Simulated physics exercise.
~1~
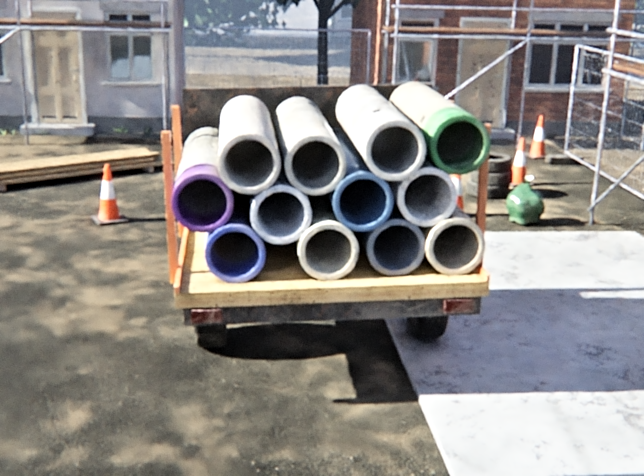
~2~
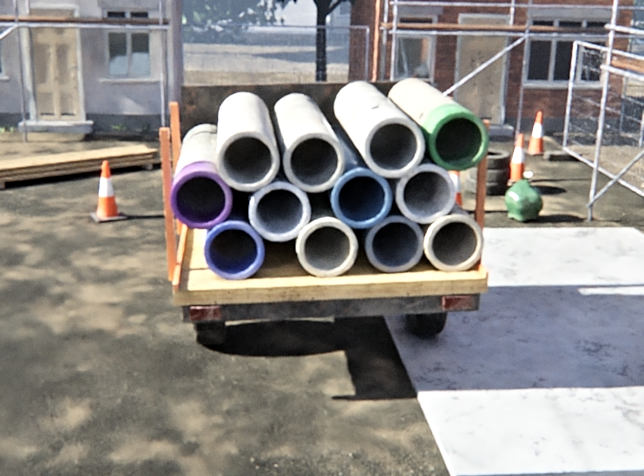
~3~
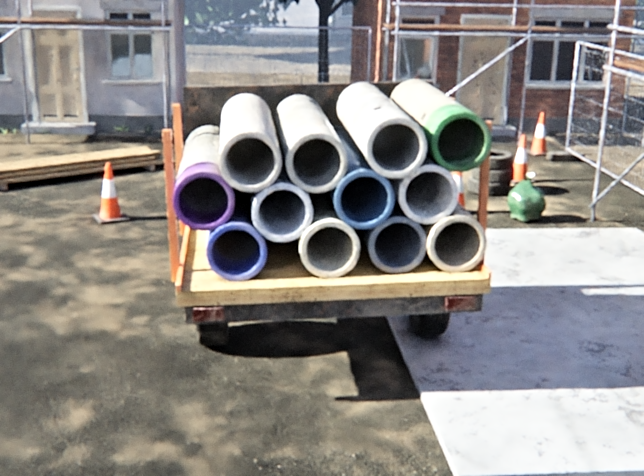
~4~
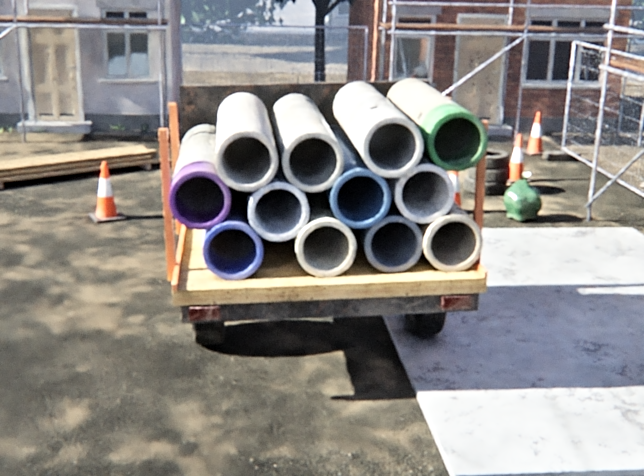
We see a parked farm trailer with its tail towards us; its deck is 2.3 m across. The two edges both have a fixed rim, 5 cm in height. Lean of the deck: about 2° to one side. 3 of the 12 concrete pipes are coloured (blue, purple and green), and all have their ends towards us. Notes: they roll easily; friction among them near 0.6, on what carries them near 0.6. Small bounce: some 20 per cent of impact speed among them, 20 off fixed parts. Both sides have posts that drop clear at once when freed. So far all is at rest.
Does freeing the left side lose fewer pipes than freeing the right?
No - the right side loses fewer.
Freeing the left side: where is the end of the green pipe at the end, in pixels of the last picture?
Roughly at (409, 203).
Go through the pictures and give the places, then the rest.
The first frame shows blue (235, 255), purple (203, 204), green (462, 146); the deck slopes 2° down to the left; 4 of the 12 make up the bottom layer; nothing moves.
The second frame shows blue (234, 252), purple (201, 202), green (460, 143); rims, left 5 cm, right 5 cm; at rest.
The third frame shows blue (237, 253), purple (204, 203), green (463, 143); side tops at (167, 136) and (487, 127); at rest.
The fourth frame shows blue (233, 252), purple (200, 202), green (459, 143); at rest.
With the left side gone, after 1.6 s, blue is dropping off the left side; purple is on the ground to the left; green is up on others, 20 cm from the right edge; 3 gone from the deck.
With the left side gone, finally, blue is down on the left; purple is down on the left; green is up on others, 55 cm from the right edge; 5 gone from the deck.
With the right side gone, after 0.7 s, blue is on the deck, 45 cm from the left edge; purple is up on others, 20 cm from the left edge; green is dropping off the right side; 1 gone from the deck.
With the right side gone, finally, blue is on the deck, 45 cm from the left edge; purple is up on others, 20 cm from the left edge; green is on the ground to the right; 1 gone from the deck.
